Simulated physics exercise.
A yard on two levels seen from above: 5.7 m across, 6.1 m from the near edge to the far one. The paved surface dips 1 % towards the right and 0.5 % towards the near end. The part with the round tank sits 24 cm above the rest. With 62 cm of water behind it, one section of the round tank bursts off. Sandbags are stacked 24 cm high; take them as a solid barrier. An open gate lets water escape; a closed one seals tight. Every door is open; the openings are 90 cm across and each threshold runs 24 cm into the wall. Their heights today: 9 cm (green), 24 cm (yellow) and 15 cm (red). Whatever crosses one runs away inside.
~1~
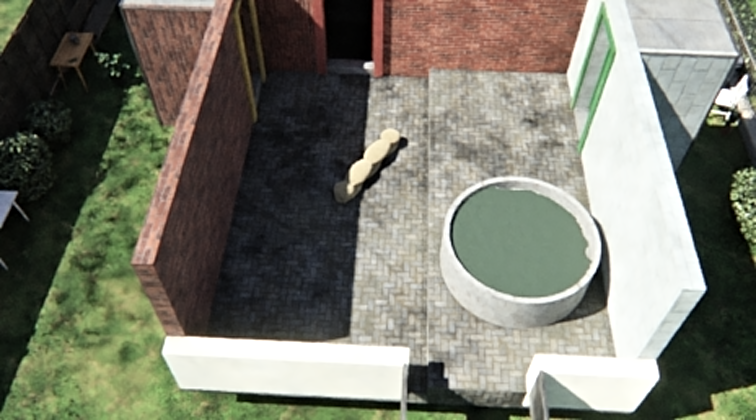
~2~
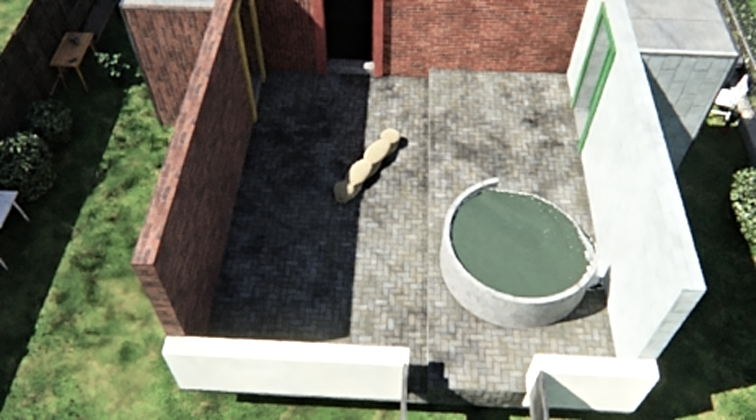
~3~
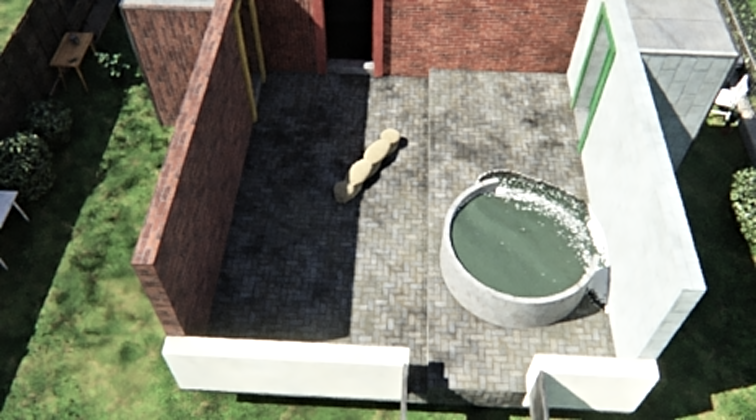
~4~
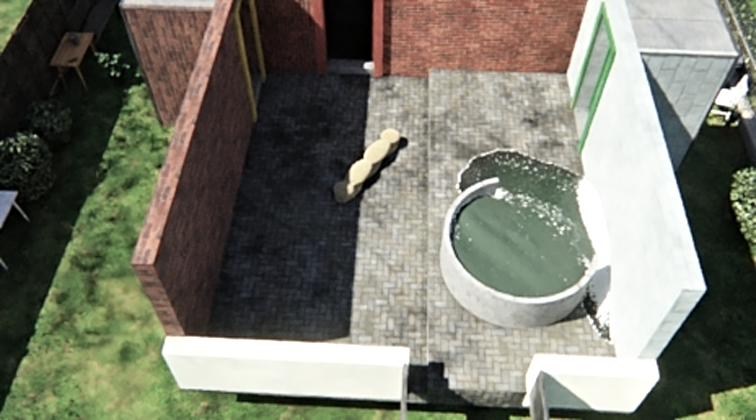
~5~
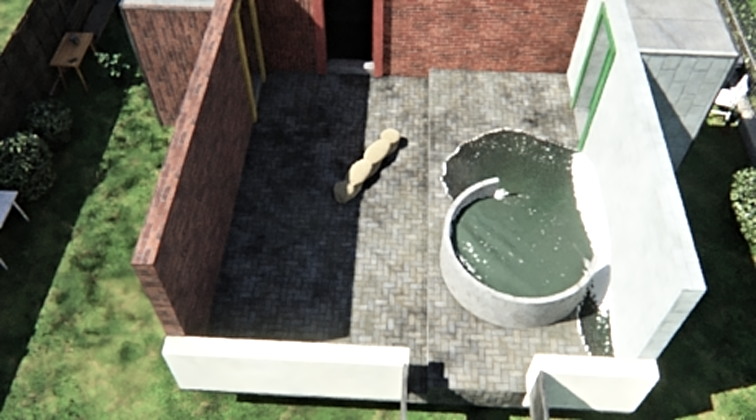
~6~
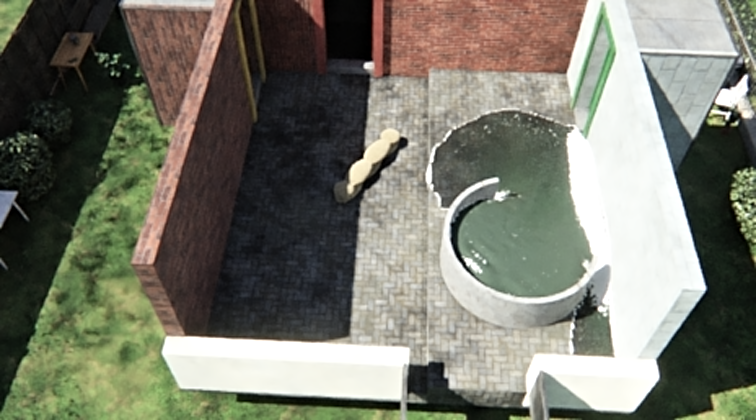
Water bursts through the far side of a round tank and spreads across the paving.
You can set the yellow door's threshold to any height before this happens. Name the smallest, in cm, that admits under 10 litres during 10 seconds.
Some 19 cm above the ground.
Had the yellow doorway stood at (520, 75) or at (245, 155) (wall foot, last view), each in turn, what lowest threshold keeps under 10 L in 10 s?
Roughly 33 and 8.0 cm.
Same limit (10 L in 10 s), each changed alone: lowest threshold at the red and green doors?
About 7.0 cm at red and 15 cm at green.
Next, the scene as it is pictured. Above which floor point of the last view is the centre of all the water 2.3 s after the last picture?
Near (501, 170).
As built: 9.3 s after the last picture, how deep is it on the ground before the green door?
Roughly 6.0 cm deep.
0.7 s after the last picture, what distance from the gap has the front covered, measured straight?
Roughly 3.8 m.
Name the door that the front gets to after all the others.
It is the yellow one.
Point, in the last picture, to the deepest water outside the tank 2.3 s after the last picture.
At about (543, 78).
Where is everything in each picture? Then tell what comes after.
The round tank at (521, 239) is whole and still, 62 cm deep; the yellow door at (251, 56) is dry, in the first frame.
The gap is on the far side, the front 0.3 m out at a hidden place; the back of the round tank holds 62 cm, in the second frame.
The front is at (506, 174), 0.7 m from the gap on the far side; 1.4 m2 of floor is wet, 62 cm left at the back, in the third frame.
The front is at (519, 156), 1.2 m from the gap on the far side; 2.4 m2 of floor is wet, 62 cm left at the back, in the fourth frame.
The gap is on the far side, the front 1.7 m out at (524, 135); the back of the round tank holds 55 cm, in the fifth frame.
Water pours out on the far side and has run 2.2 m, to (514, 113); about 5 cm deep outside, 48 cm at the back; 3.6 m in a straight line remain to the yellow door at (251, 56), in the sixth frame.
Then, 0.7 s after the last picture water covers 25 % of the floor, deepest (39 cm) near (592, 256); it has not reached the yellow door.
Then, 2.3 s after the last picture water covers 45 % of the floor, deepest (28 cm) near (543, 78); it has not reached the yellow door.
Then, 9.3 s after the last picture water covers 95 % of the floor, deepest (14 cm) near (278, 369); 4 cm at the yellow door, 0 litres in over its 24 cm threshold.
At the yellow door as built, the water peaked near 24 cm, 2.9 s after the last picture.
With a threshold of 17.5 cm, 16 litres would have come in within the 10 s; with 23.5 cm, 1 litre. So under 10 litres takes about 19 cm.
